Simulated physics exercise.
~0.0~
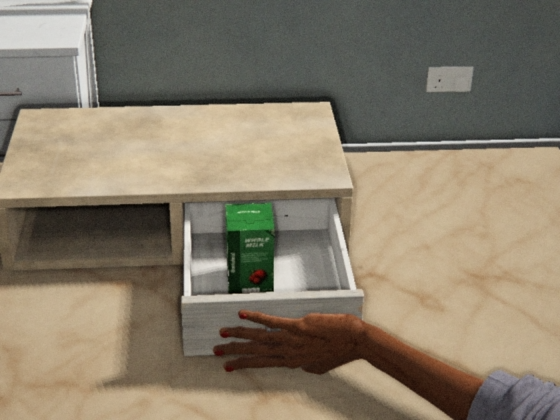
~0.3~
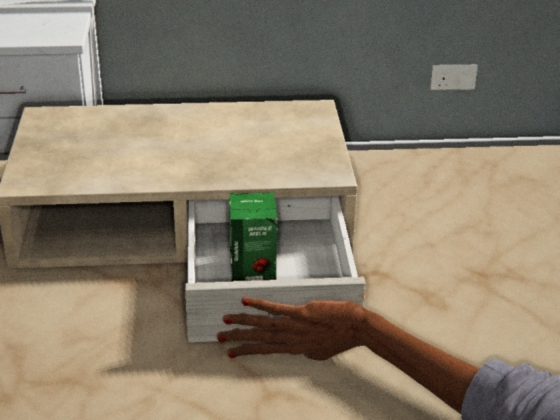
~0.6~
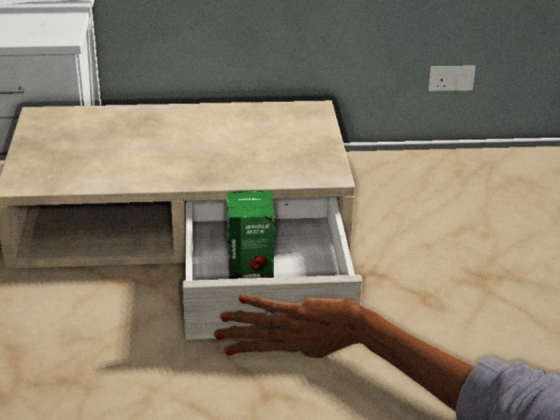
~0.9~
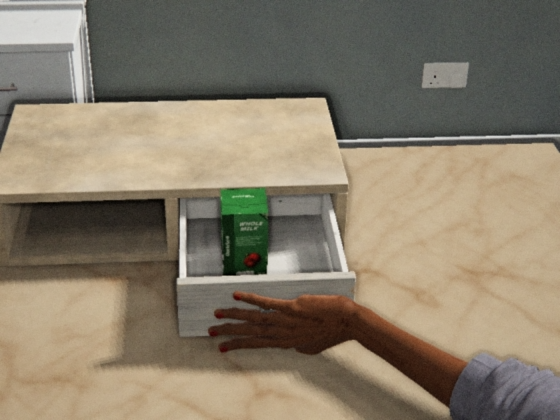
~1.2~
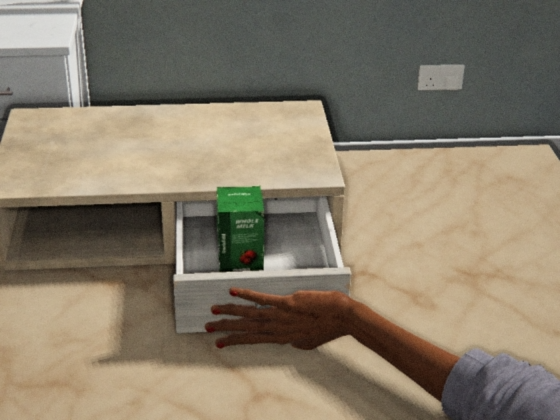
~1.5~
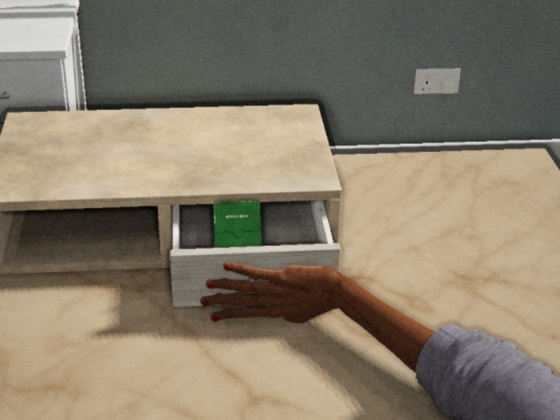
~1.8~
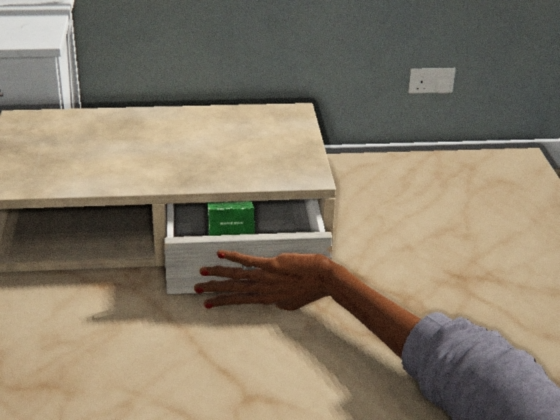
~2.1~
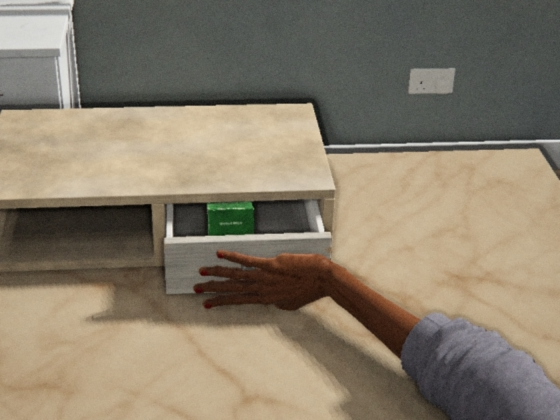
A hand pushing a white drawer inwards as the upright green carton inside tips over, the drawer stopping still partly open.
